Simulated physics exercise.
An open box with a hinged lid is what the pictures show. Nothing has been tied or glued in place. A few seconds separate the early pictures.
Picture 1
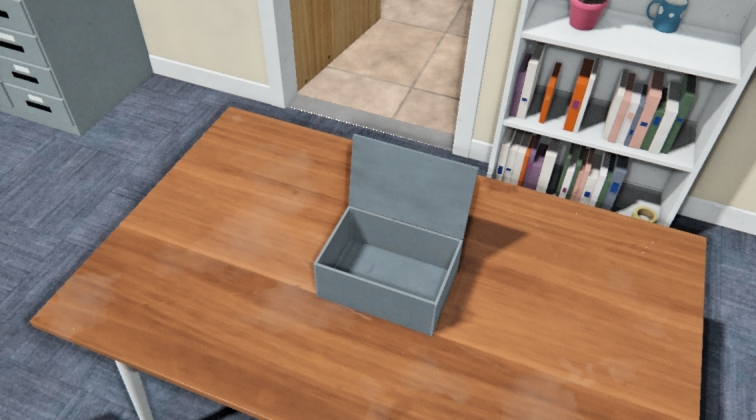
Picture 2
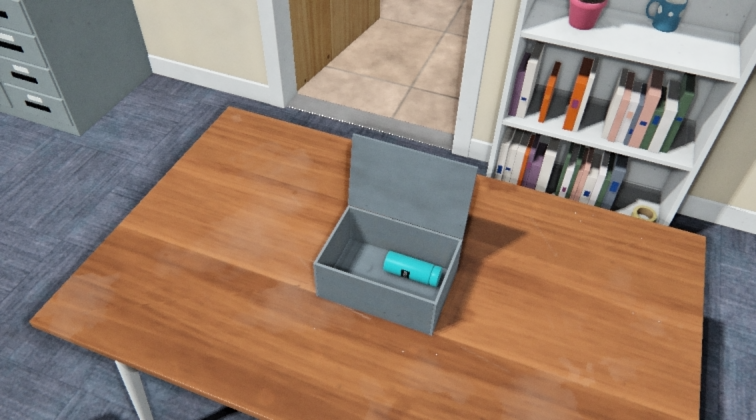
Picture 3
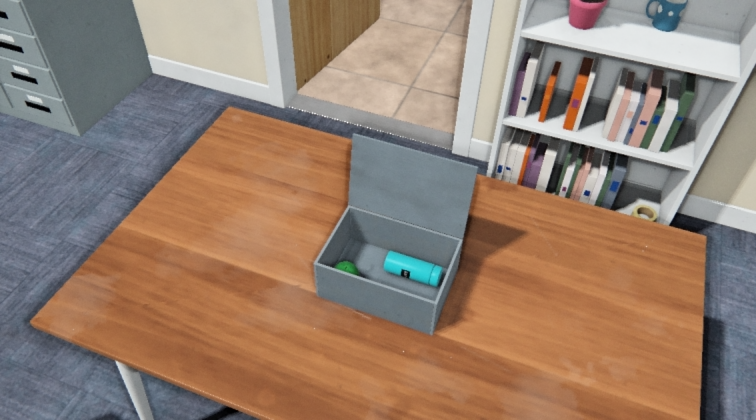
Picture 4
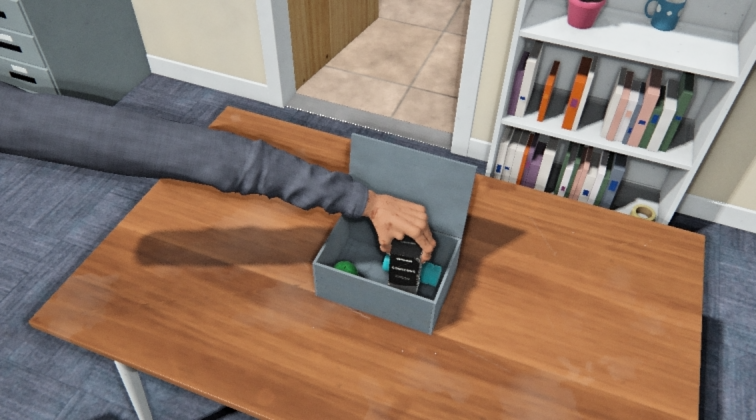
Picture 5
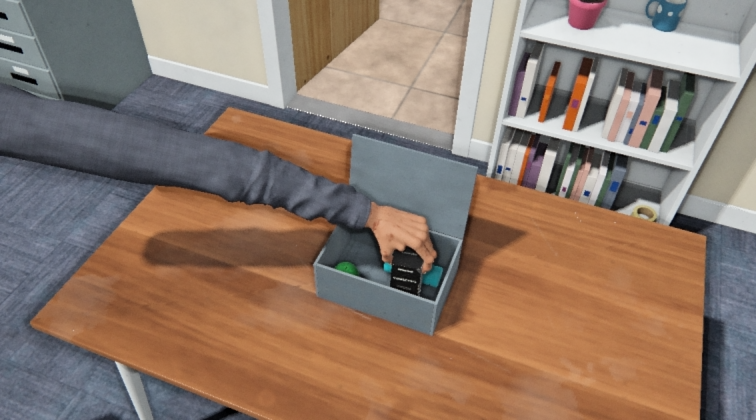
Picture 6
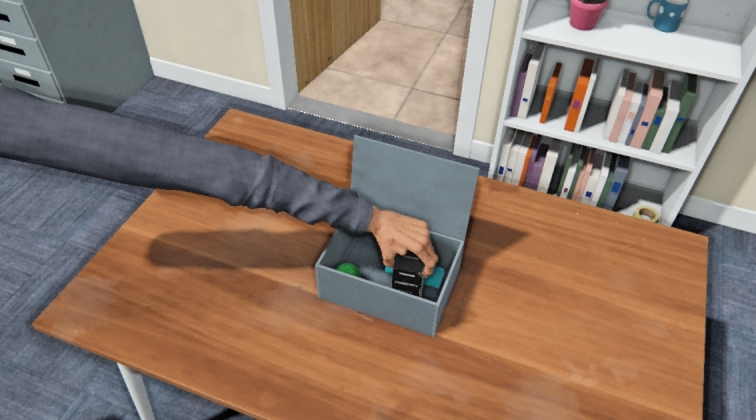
We see an open grey box on a wooden table, empty at first, then holding a turquoise shaker and a green item, before an arm reaches in from the left and a hand lowers a black carton slightly inside.
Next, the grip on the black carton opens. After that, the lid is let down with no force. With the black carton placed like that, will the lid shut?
The lid is not fully lowered.
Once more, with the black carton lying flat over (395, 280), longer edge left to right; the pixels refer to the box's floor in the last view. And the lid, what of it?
Put it in like that and the lid gets all the way down.
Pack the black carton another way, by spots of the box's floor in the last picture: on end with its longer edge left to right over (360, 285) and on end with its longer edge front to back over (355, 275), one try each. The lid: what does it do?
On the first go the lid settles shut, and on the second go it settles shut.
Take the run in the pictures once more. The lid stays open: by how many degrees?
Roughly 20 degrees above the rim.
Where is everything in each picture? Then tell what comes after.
The last thing is not in view yet, in the first frame.
The last thing is not in view yet; turquoise shaker (413, 269), in the second frame.
The last thing is not in view yet; turquoise shaker (413, 269), in the third frame.
Still above its spot; black carton (406, 269), in the fourth frame.
Still above its spot; black carton (407, 279), in the fifth frame.
In place under the hand; black carton (408, 283), in the sixth frame.
Then, 1.10 s later than the last frame, lid starting down.
Then, 1.60 s later than the last frame, lid 57° above the rim.
Then, 2.00 s later than the last frame, lid 28° above the rim.
Then, 3.70 s later than the last frame, lid 21° above the rim.
When it is over, lid 21° above the rim; all 3 as before. End places, in pixels of the last picture, black carton near (408, 283).
